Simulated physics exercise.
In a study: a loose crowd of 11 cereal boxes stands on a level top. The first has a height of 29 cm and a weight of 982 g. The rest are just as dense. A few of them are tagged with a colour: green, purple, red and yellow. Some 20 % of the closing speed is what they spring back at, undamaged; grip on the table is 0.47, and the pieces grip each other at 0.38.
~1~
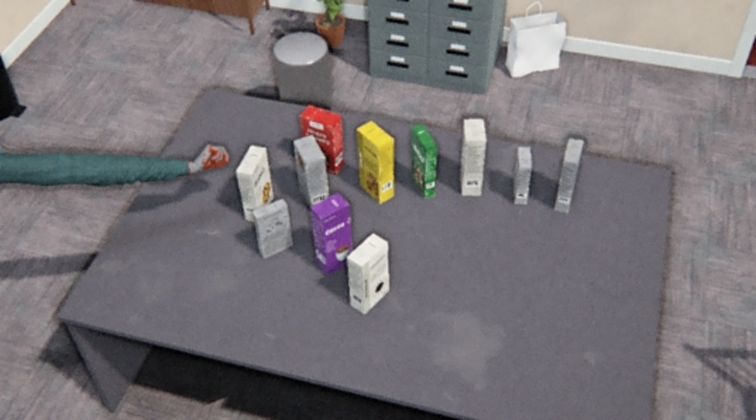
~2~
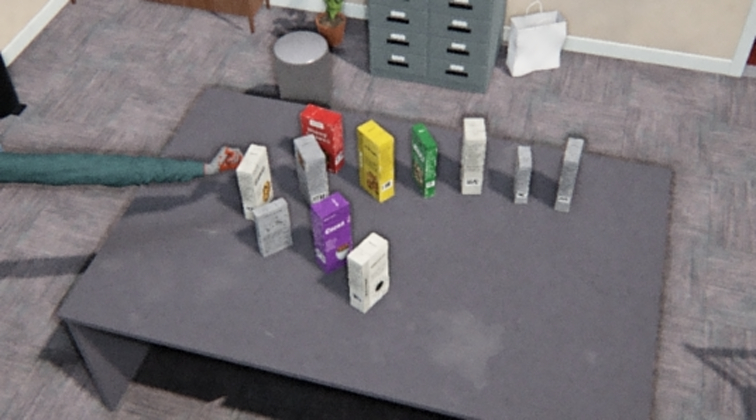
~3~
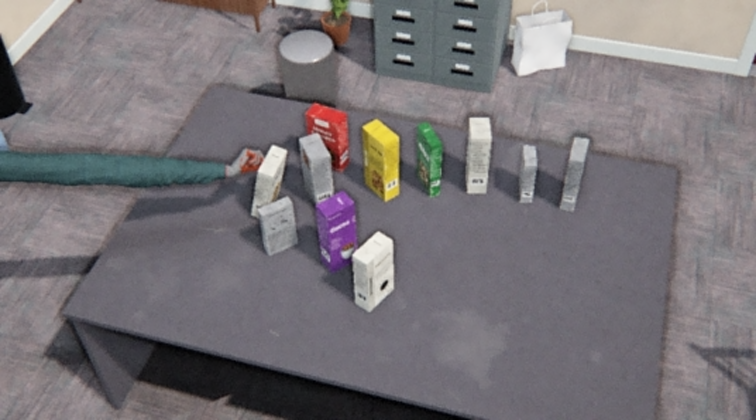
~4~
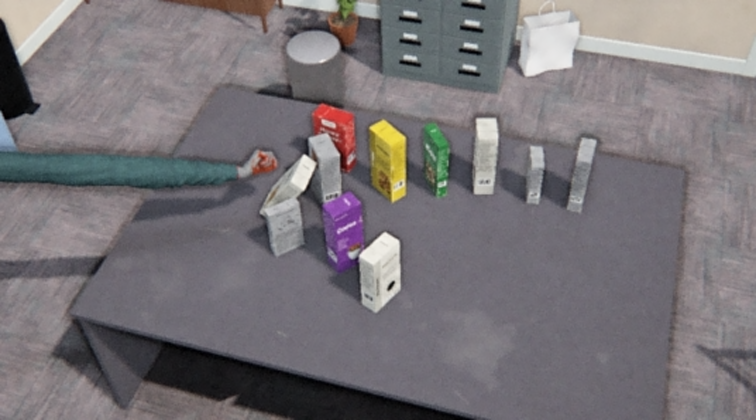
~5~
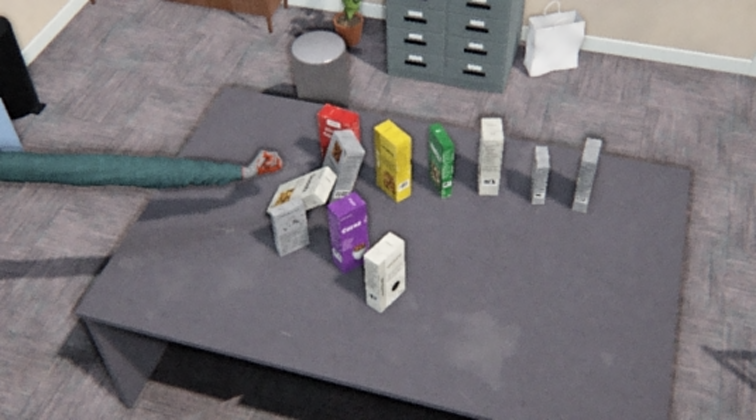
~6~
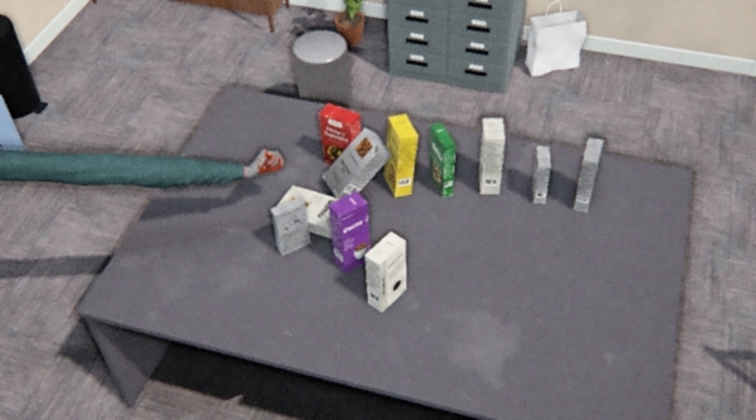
On a dark table in an office, a hand pushes a white box over, and a grey box beside it tilts toward a yellow one.
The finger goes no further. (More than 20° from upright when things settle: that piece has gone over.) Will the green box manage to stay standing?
Casualty.
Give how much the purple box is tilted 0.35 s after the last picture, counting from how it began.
Rotation: Approx. 0°.
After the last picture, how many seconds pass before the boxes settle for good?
1.5 s, give or take.
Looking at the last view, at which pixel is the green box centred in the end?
You'll find it around (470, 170) in the final frame.
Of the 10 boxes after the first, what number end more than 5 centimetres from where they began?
Shifted: 6.
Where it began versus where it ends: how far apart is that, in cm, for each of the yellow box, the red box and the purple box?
Yellow 20 cm, red 0 cm, purple 0 cm.
Then, 0.35 s on from the sixth picture, 3 of the 10 other boxes over; green box tipped 34°; yellow box tipped 45°.
Then, 0.71 s on from the sixth picture, 5 of the 10 other boxes over; green box tipped 72°; yellow box tipped 72°.
Finally, 6 of the 10 other boxes over; green box tipped 72°; yellow box tipped 73°; red box unmoved. Four left standing. Seen by the last camera, middles, green box near (470, 170), yellow box near (438, 160).
